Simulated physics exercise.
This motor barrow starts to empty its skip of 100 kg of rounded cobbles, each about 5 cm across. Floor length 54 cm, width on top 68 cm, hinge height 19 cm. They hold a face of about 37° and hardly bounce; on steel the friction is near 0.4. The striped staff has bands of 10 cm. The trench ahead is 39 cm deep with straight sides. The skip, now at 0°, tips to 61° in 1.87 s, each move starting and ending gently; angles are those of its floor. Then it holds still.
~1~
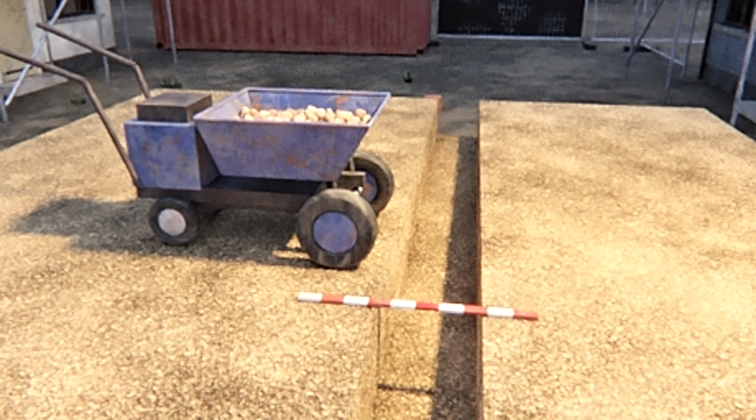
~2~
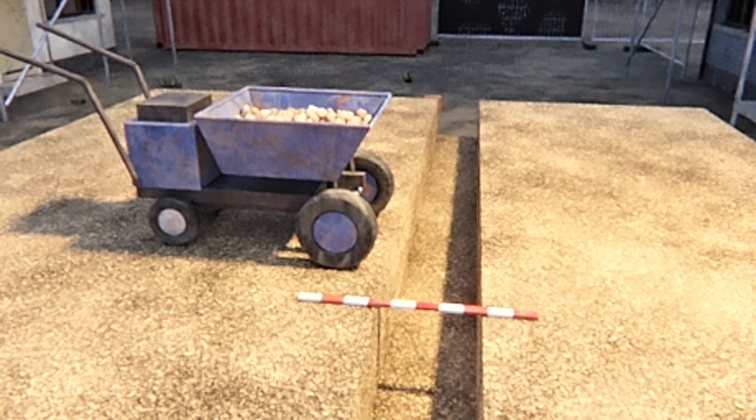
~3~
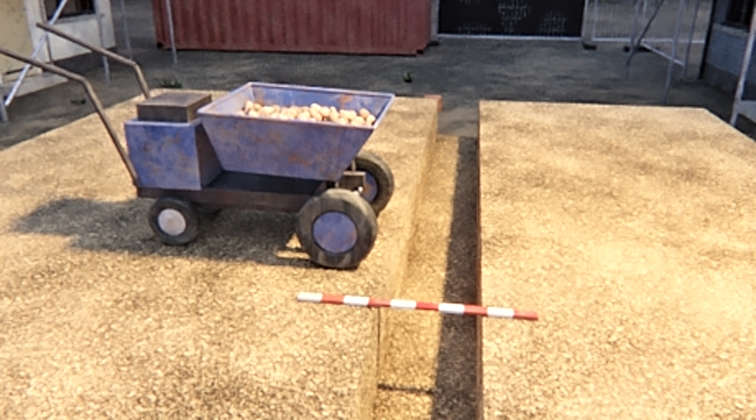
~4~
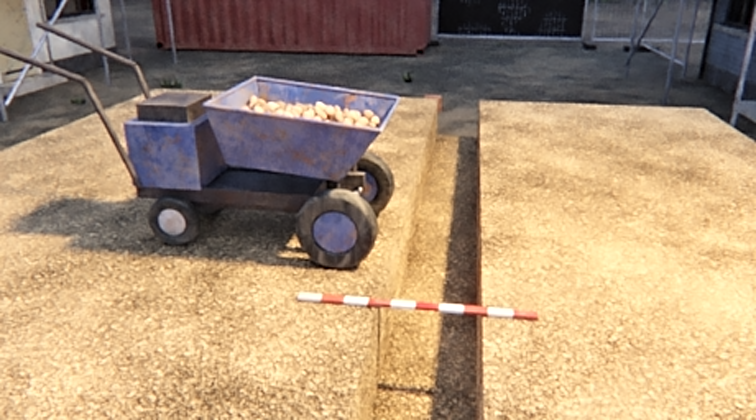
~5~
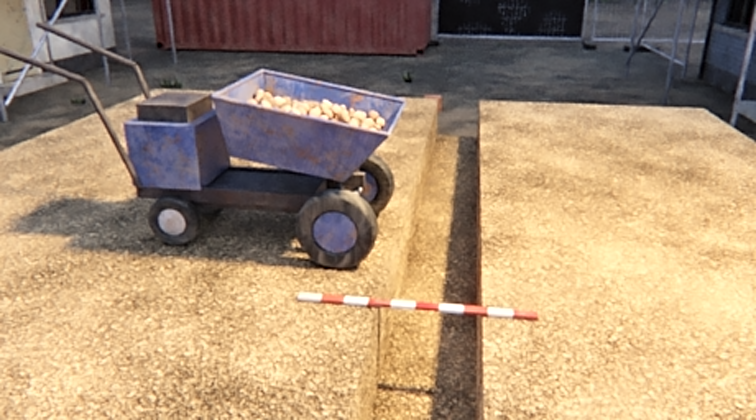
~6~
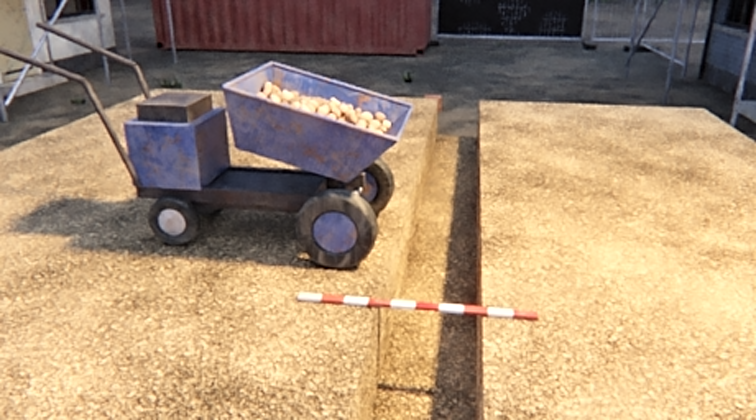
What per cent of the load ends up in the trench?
About 31 per cent.
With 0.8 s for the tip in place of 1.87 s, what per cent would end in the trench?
It would be near 25 per cent.
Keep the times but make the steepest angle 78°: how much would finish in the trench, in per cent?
It would be near 60 per cent.
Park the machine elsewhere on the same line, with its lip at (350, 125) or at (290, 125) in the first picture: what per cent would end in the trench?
First some 45, then 50 per cent.
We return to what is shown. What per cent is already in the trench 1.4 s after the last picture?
About 10 per cent by then.
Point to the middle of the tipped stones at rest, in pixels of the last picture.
Around (464, 307).
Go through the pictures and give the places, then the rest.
In the first frame, the skip is at 0°, its lip at (369, 127); the top of the load is at (307, 116).
In the second frame, the skip is at 1°, its lip at (370, 127); the top of the load is at (303, 116).
In the third frame, the skip is at 3°, its lip at (374, 129); the top of the load is at (285, 113).
In the fourth frame, the skip is at 6°, its lip at (380, 131); the top of the load is at (275, 108).
In the fifth frame, the skip is at 10°, its lip at (388, 135); the top of the load is at (281, 103).
In the sixth frame, the skip is at 15°, its lip at (397, 141); the top of the load is at (276, 96).
Then, 0.8 s after the last picture the floor is at 51°, 100 % in the skip; the foremost stones are at (426, 175).
Then, 1.4 s after the last picture the floor is at 61°, 87 % in the skip, 10 % in the trench, 4 % past the trench; the foremost stones are at (513, 246).
Then, 1.7 s after the last picture the floor is at 61°, 69 % in the skip, 16 % in the trench, 15 % past the trench; the foremost stones are at (562, 239).
Then, 3.7 s after the last picture the floor is at 61°, 53 % in the skip, 31 % in the trench, 16 % past the trench; the foremost stones are at (612, 249).
